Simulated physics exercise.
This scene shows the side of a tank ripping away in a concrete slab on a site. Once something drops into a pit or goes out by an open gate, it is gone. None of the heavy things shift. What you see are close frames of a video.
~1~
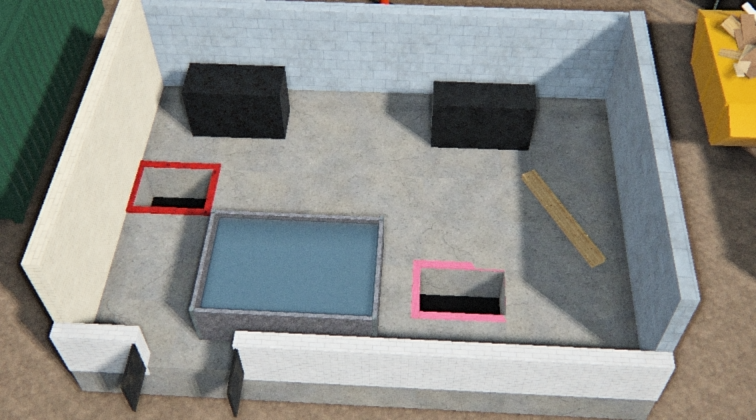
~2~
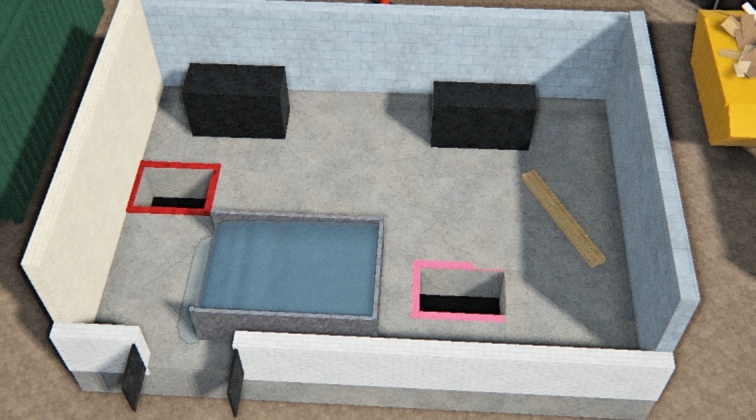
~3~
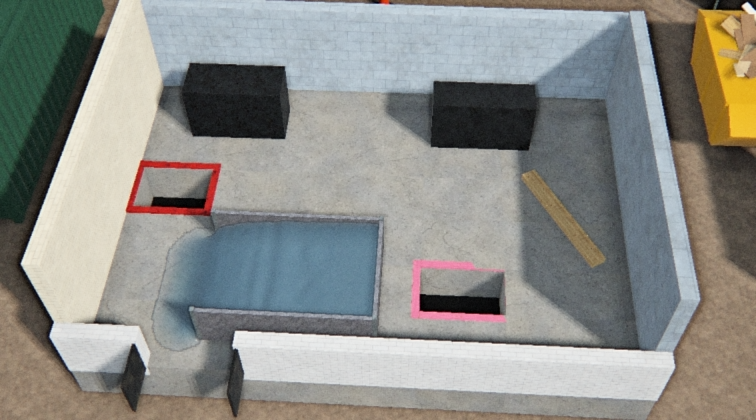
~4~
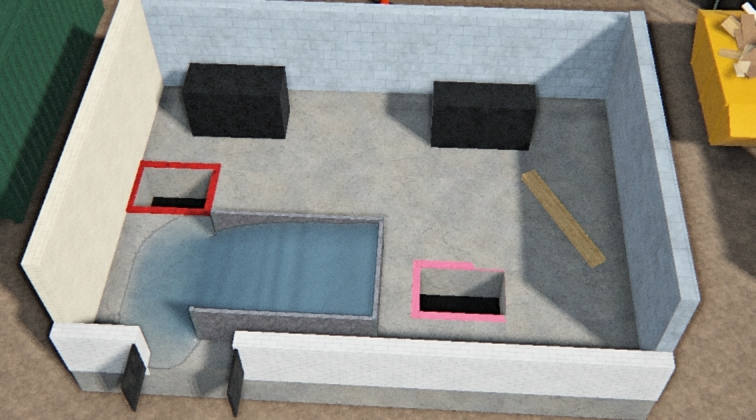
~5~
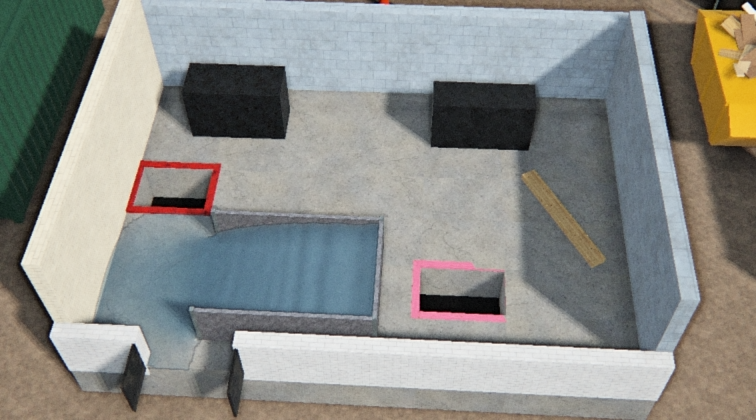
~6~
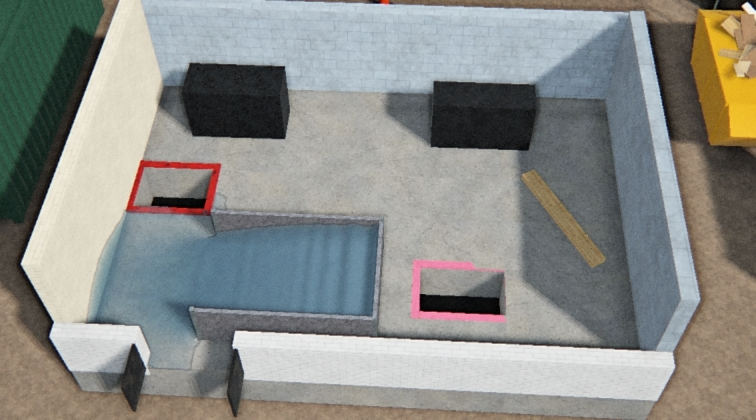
On a walled concrete slab, the left side of a water tank gave way, and water poured out through the gap, spreading left across the floor to the pale wall and around the red-edged pit.
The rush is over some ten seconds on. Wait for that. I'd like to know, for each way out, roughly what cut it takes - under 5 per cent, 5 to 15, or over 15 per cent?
The gate is left holding a hefty amount - past fifteen per cent. The pink pit is left holding a tiny amount - below five per cent. The red pit is left holding a hefty amount - past fifteen per cent.
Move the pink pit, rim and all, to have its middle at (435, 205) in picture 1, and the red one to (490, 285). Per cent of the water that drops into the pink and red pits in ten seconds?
Measured shares in per cent - pink 14, red 0.
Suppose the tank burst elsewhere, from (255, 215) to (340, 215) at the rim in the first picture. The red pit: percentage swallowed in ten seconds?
Red: 25 %.
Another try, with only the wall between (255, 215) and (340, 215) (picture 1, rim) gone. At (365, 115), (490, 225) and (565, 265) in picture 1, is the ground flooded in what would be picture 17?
First point swamped, second point spared, third point spared.
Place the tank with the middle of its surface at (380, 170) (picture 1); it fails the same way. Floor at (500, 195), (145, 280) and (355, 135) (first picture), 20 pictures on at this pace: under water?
Checking the three spots, I get high and dry, swamped, high and dry.
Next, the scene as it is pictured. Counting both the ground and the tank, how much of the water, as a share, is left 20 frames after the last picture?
Estimate: Some 64 %.
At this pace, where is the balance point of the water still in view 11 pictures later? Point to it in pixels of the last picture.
Near (211, 288).
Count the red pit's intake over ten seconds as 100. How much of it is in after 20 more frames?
Roughly 65 percent.
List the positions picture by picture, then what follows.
The first frame shows still water in the open tank at (291, 265).
In the second frame, water pours out at (210, 278) and has run to a hidden place.
In the third frame, water pours out at (211, 280) and has run to (200, 232).
In the fourth frame, the front is at (178, 222), out from the gap at (211, 281).
In the fifth frame, the front is at (120, 237), out from the gap at (211, 281).
In the sixth frame, water pours out at (212, 282) and has run to (127, 215).
A moment on, water covers 15 % of the floor; the gate 1 %, the pink pit 0 %, the red pit 3 %.
Next, water covers 15 % of the floor; the gate 3 %, the pink pit 0 %, the red pit 11 %.
Then, water covers 20 % of the floor; the gate 9 %, the pink pit 0 %, the red pit 27 %.
Later, water covers 40 % of the floor; the gate 17 %, the pink pit 0 %, the red pit 38 %.
In the end, water covers 50 % of the floor; the gate 22 %, the pink pit 0 %, the red pit 42 %.
